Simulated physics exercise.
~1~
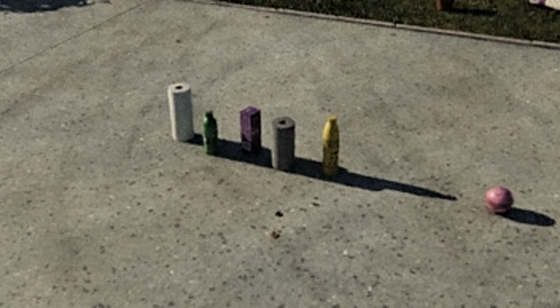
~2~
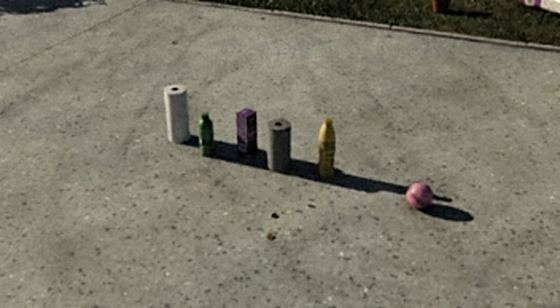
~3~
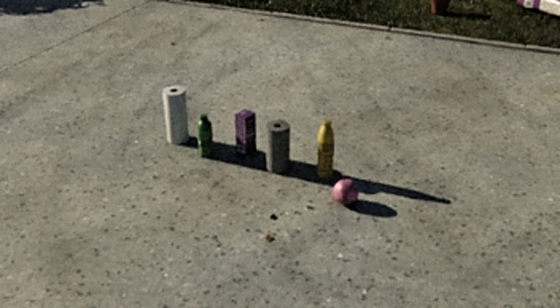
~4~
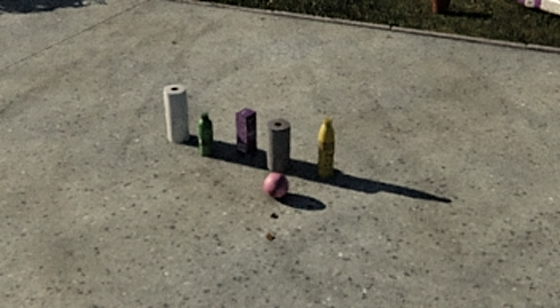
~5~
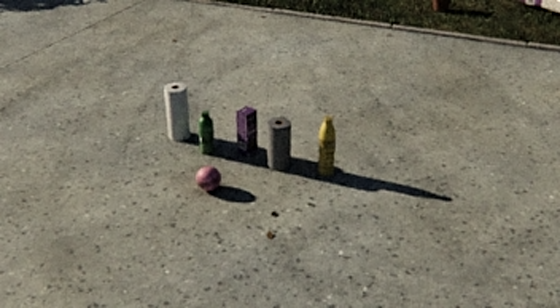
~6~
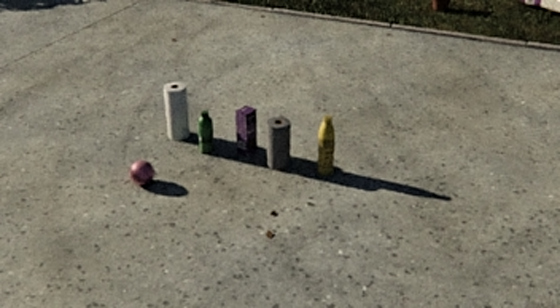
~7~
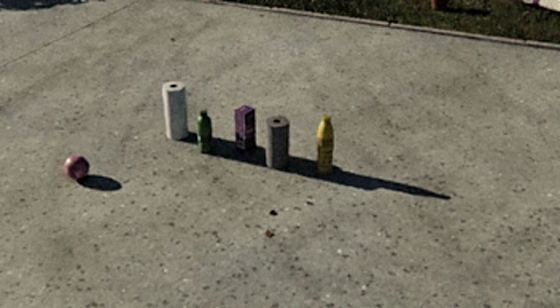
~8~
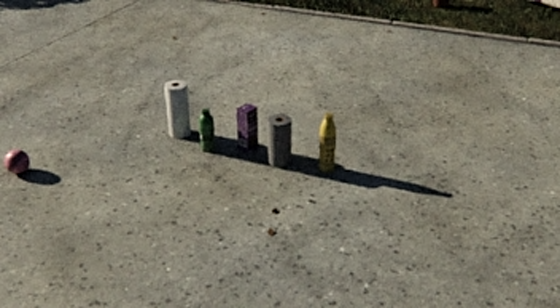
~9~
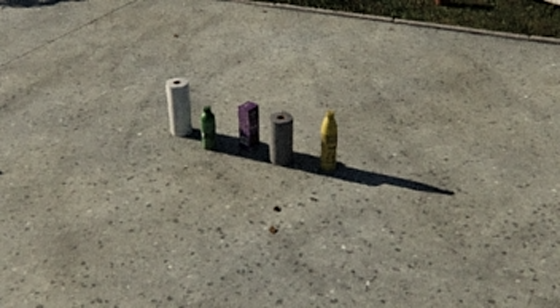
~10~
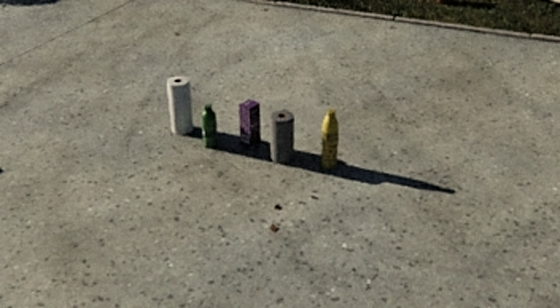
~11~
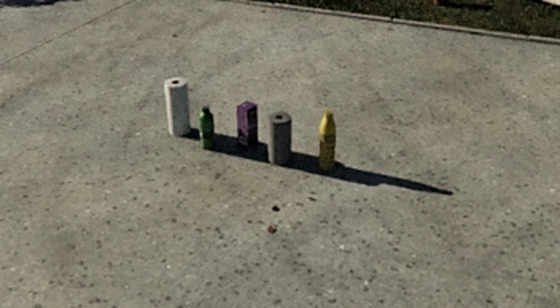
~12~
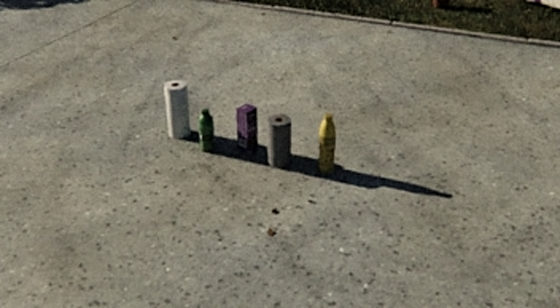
A white roll stands at the left end of a loose row on a sunlit, speckled concrete floor, seen from slightly above with a strip of grass along the top edge. To its right stand a green bottle, a purple carton, a grey roll and a yellow bottle, their shadows stretching to the right. A pink ball starts at the far right and rolls left toward the row. It passes in front of the yellow bottle, the grey roll and the others without knocking anything over. The ball continues past the white roll and leaves at the left edge, and all five objects remain upright in their places.
